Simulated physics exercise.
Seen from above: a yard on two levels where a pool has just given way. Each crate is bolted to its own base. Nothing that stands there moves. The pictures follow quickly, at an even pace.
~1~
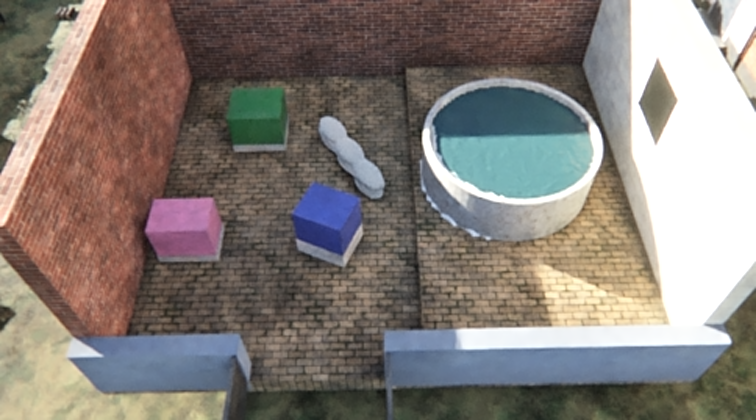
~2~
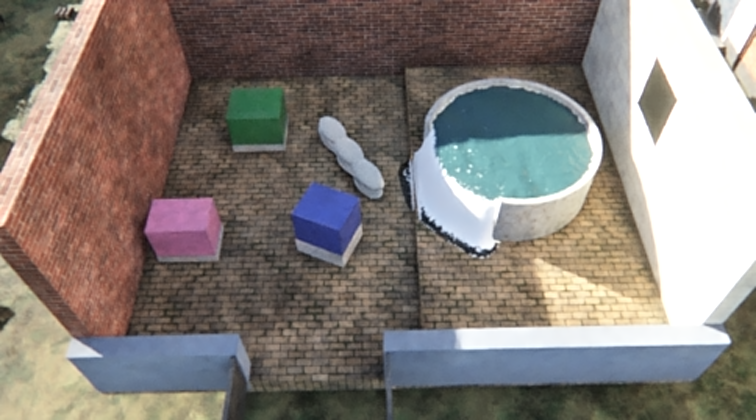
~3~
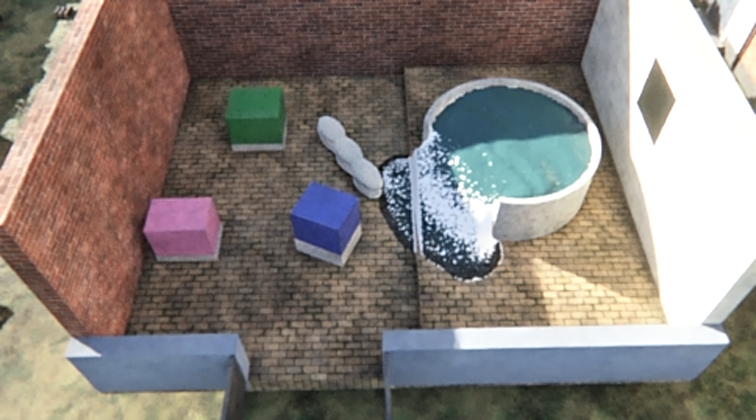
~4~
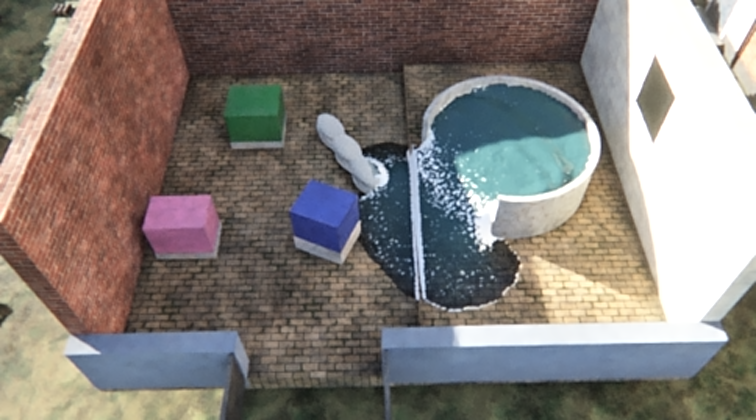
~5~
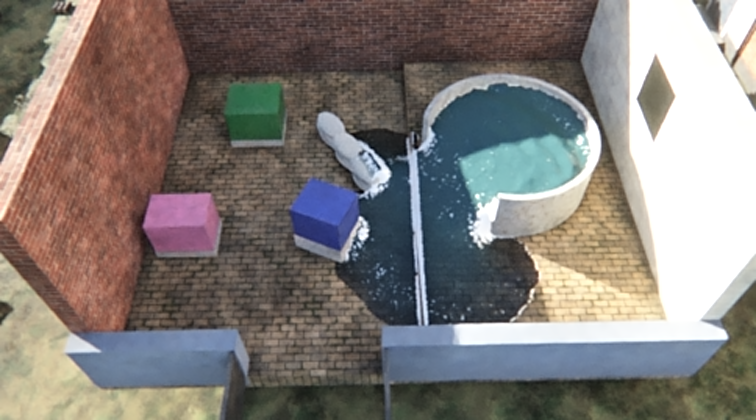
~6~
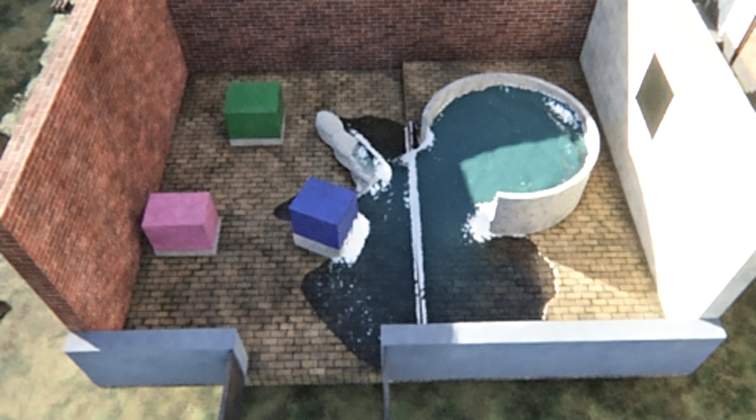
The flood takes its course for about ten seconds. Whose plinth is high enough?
One by one: The green crate is soaked; the pink crate is soaked; the blue crate is soaked.
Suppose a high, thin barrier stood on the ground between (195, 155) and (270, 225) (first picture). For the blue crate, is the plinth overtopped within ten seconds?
The blue crate gets wet.
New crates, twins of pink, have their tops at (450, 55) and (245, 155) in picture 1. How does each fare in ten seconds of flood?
As listed: Escapes it, is soaked.
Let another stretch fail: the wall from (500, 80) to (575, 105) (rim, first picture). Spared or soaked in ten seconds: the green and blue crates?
One by one: Green crate takes water, blue crate stays dry.
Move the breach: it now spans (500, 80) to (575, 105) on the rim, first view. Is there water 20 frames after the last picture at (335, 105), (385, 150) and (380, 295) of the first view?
In turn: Wet, covered, clear.
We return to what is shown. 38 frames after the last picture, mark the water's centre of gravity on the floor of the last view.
I would point to (340, 193).
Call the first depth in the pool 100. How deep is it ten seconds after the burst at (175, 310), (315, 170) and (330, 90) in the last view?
In that order: 6, 10 and 10 per cent.
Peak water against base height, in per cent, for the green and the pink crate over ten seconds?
Near 120 and 140 in a hundred.
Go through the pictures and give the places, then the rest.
Still water in the round tank at (511, 140), in the first frame.
The front is at (415, 156), out from the gap at (440, 194), in the second frame.
The front is at (474, 274), out from the gap at (439, 196), in the third frame.
The front is at (453, 305), out from the gap at (438, 196), in the fourth frame.
The front is at a hidden place, out from the gap at (438, 195), in the fifth frame.
The front is at a hidden place, out from the gap at (437, 193), in the sixth frame.
A moment on, water covers 40 % of the floor; the green crate water round its plinth, the pink crate water round its plinth, the blue crate water round its plinth.
Next, water covers 60 % of the floor; the green crate water round its plinth, the pink crate water round its plinth, the blue crate water round its plinth.
Then, water covers 70 % of the floor; the green crate water round its plinth, the pink crate water round its plinth, the blue crate water round its plinth.
Later, water covers 80 % of the floor; the green crate water round its plinth, the pink crate water round its plinth, the blue crate water round its plinth.
In the end, water covers 80 % of the floor; the green crate was topped, the pink crate was topped, the blue crate was topped.
